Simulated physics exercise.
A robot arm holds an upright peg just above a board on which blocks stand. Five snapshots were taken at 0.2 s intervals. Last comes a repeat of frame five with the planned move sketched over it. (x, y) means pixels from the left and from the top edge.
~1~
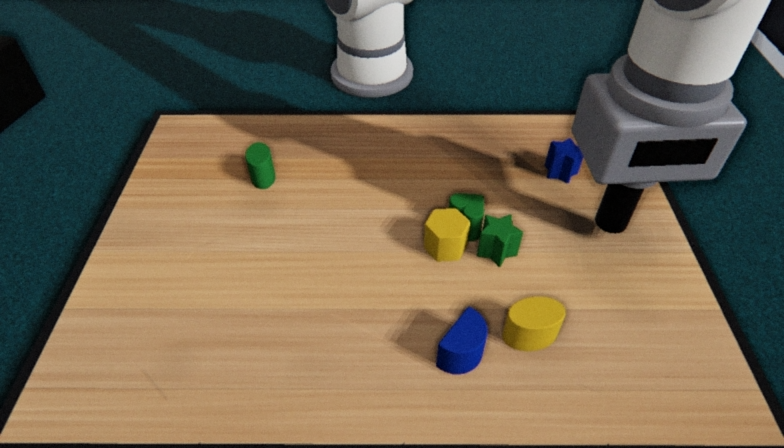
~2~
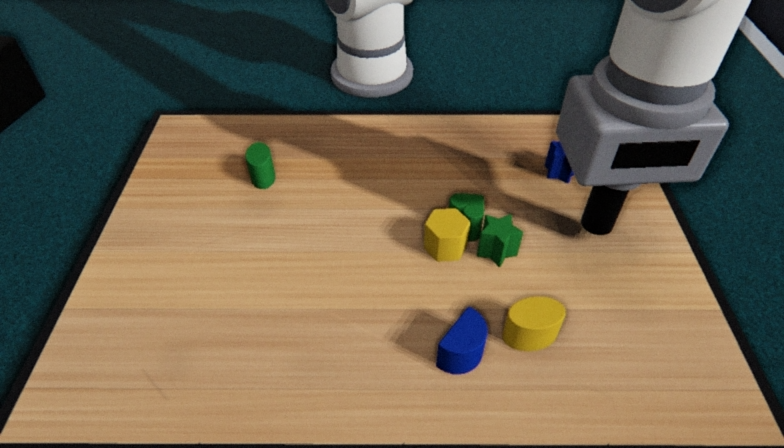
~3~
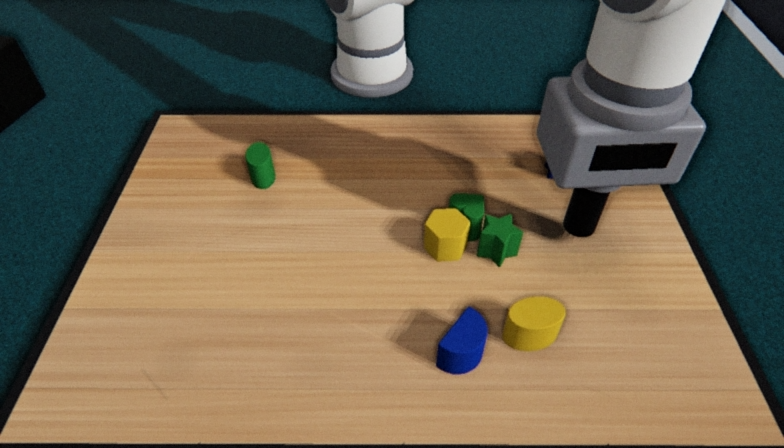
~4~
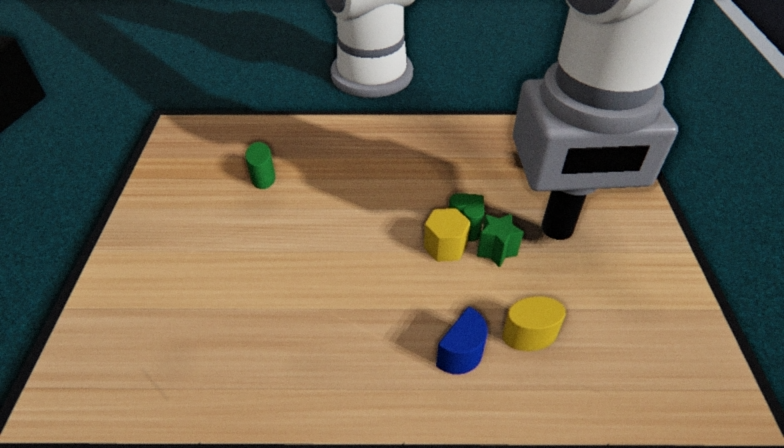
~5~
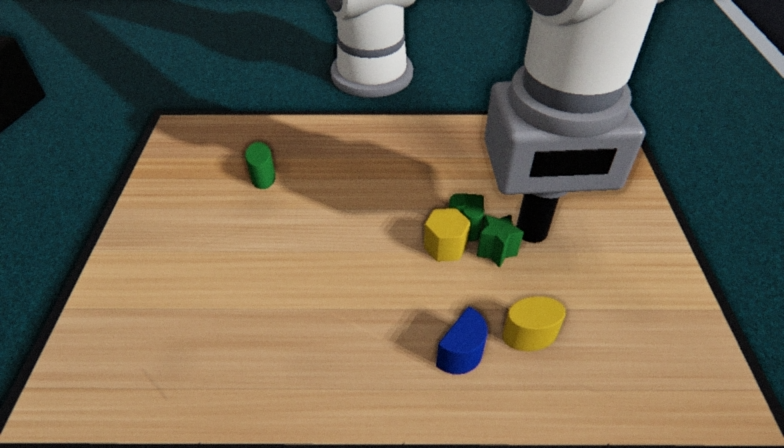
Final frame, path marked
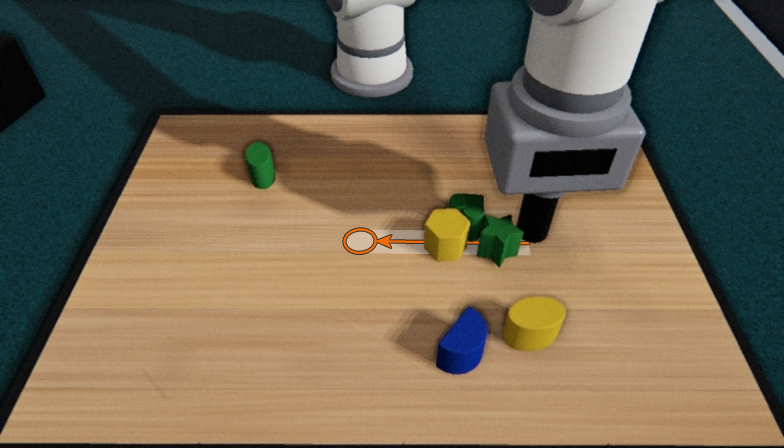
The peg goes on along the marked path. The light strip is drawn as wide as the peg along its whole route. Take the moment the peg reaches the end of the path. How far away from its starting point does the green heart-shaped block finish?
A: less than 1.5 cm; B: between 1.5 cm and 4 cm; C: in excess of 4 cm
My answer is option B.
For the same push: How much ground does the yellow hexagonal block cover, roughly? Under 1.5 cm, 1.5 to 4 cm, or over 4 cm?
Overall it shifts more than 4 cm.
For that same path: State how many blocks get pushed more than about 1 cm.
Most likely three or more.
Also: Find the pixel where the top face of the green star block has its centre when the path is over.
The middle of its upper face will lie at (341, 237).
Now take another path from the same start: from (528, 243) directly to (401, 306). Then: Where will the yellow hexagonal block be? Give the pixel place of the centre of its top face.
Pixel (403, 220).
Path on the board, from (528, 243) to (360, 241).
On the path given first. One third of the way, peg (473, 231); yellow hexagonal block (411, 226), turned 15° anticlockwise; green heart-shaped block (457, 199), turned 45° clockwise; green star block (449, 230).
Two thirds of the way, peg (416, 230); yellow hexagonal block (354, 234), turned 30° anticlockwise; green heart-shaped block (445, 196), turned 90° clockwise; green star block (393, 232), turned 20° anticlockwise.
At the end, peg (359, 229); yellow hexagonal block (304, 249), turned 50° anticlockwise; green heart-shaped block (445, 196), turned 90° clockwise; green star block (341, 237), turned 40° anticlockwise.
